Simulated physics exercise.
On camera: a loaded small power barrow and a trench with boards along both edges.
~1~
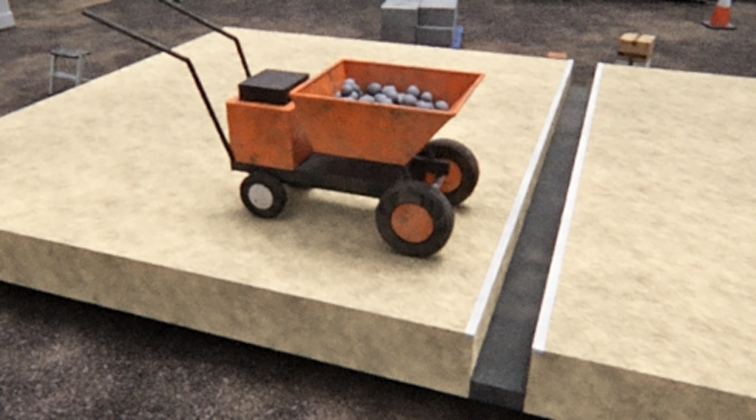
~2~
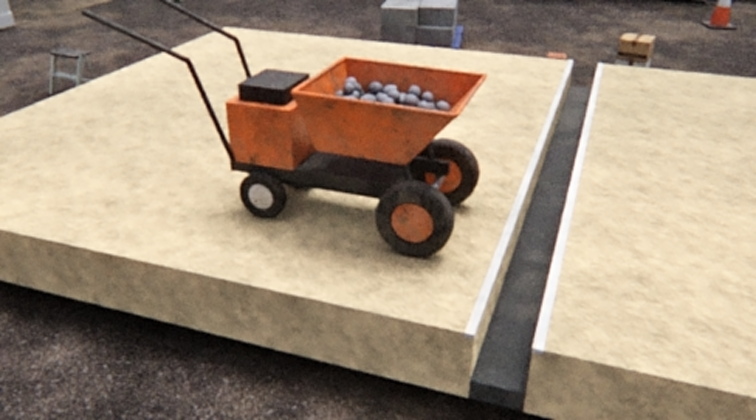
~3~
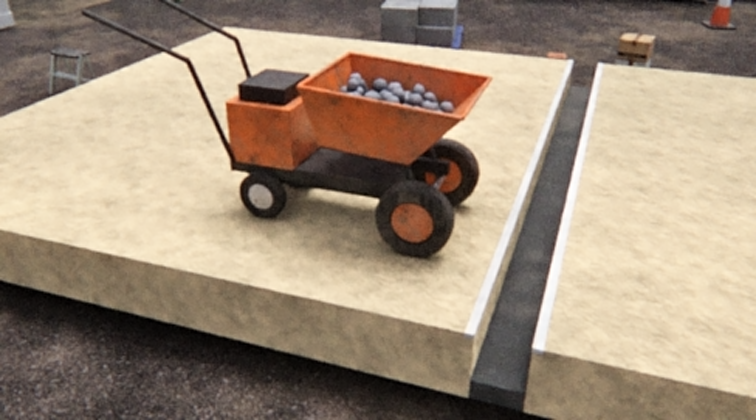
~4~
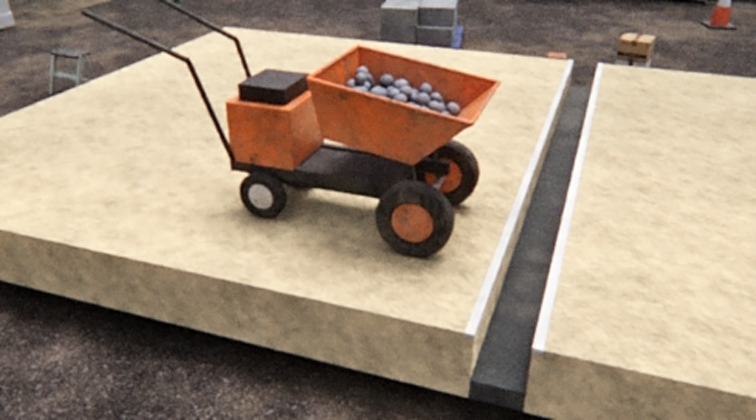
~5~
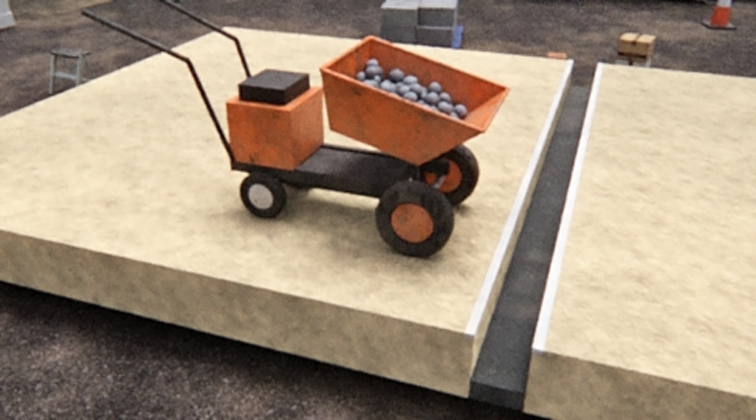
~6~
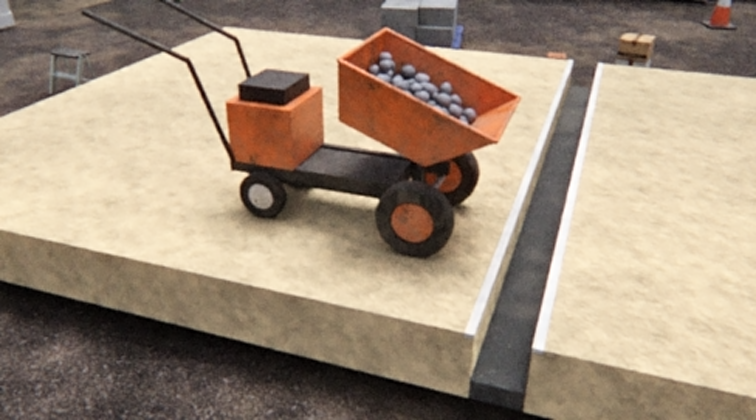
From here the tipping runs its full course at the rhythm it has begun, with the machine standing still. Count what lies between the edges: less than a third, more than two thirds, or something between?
Between the edges lies under a third of the load.
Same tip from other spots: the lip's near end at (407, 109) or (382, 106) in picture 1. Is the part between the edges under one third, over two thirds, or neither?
At the first place over two thirds, at the second over two thirds.
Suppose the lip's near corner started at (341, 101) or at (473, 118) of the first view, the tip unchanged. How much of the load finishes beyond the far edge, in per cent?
About 0 and 100 per cent.
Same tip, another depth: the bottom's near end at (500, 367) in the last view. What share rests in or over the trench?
Roughly 20 in a hundred.
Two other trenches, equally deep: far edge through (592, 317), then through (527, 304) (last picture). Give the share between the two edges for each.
About 90 and 0 per cent.
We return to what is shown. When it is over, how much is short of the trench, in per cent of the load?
About 0 per cent.
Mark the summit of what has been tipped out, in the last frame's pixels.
Near (595, 243).
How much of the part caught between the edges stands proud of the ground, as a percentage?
About 0 per cent.
Shortly afterwards, skip tipped steeply; the whole lot in the skip.
Next, skip tipped right over; the bulk in the skip; only a few in or heaped over the trench; near a quarter beyond it; only a few falling.
Some moments later, skip tipped right over; a little in the skip; a little in or heaped over the trench; the bulk beyond it.
In the end, skip tipped right over; near a quarter in or heaped over the trench; the bulk beyond it.
